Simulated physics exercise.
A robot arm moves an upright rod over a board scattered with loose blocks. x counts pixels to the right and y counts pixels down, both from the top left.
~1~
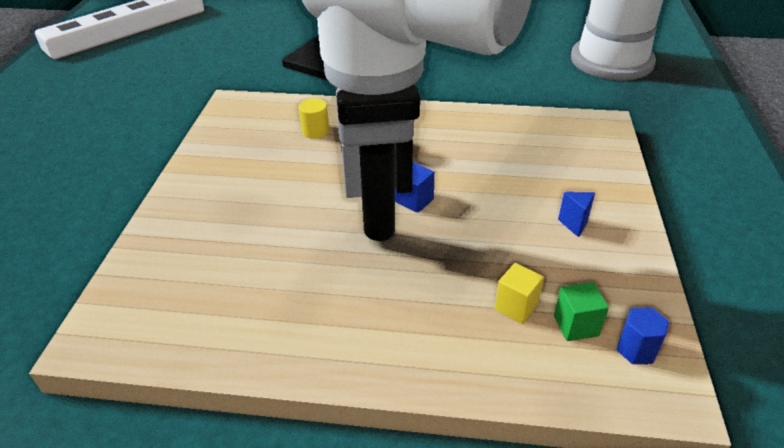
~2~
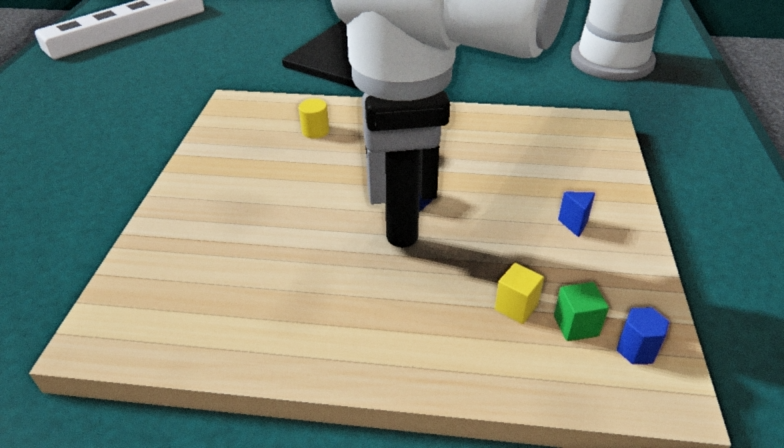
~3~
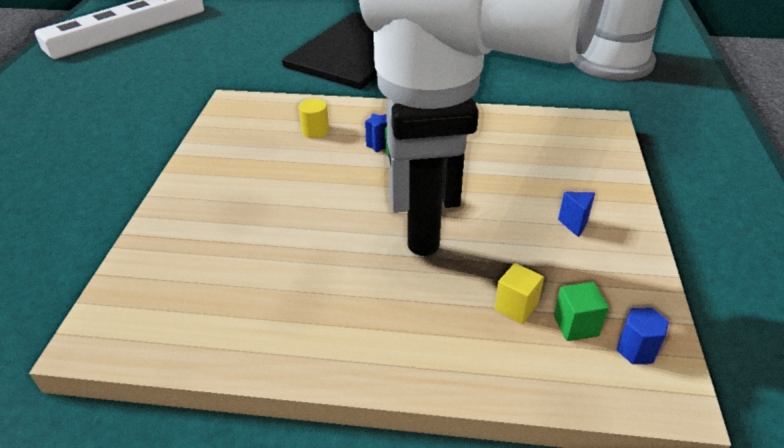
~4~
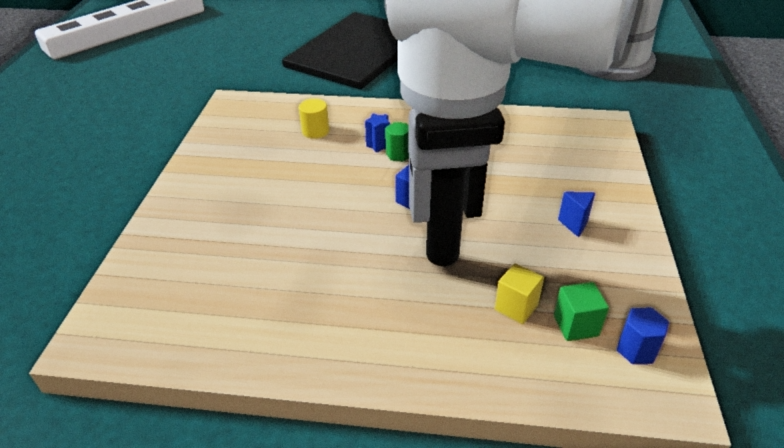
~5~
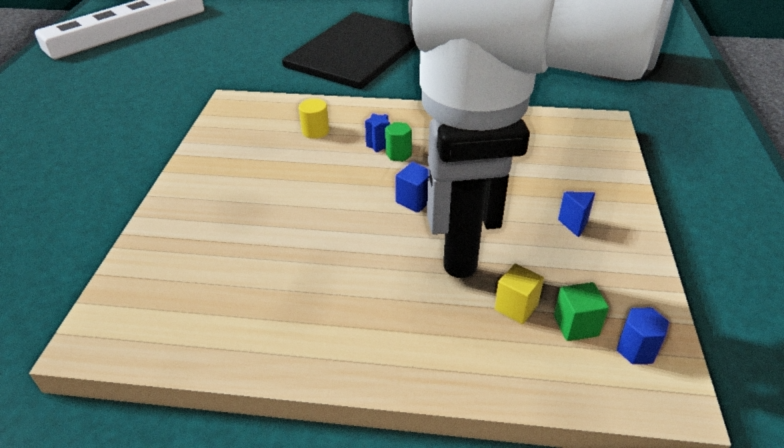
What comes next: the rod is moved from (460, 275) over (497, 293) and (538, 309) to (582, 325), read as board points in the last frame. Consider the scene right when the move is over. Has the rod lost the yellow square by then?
Yes, that is how it ends up.
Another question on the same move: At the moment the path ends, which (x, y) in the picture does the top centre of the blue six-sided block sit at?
Around pixel (675, 332).
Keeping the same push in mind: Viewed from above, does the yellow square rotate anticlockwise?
That would be a no.
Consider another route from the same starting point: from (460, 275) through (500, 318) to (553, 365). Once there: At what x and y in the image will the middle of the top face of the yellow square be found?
At pixel (547, 287).
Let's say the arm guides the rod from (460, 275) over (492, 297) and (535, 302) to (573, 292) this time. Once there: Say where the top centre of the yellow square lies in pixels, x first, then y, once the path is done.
I predict (613, 282).
The first path, step by step. One third of the way, rod (498, 286); yellow square (530, 283).
Two thirds of the way, rod (540, 302); yellow square (561, 308), turned 35° clockwise; green square (593, 299).
At the end, rod (584, 318); yellow square (575, 321), turned 80° clockwise; green square (637, 309), turned 20° anticlockwise; blue six-sided block (675, 332), turned 45° clockwise.
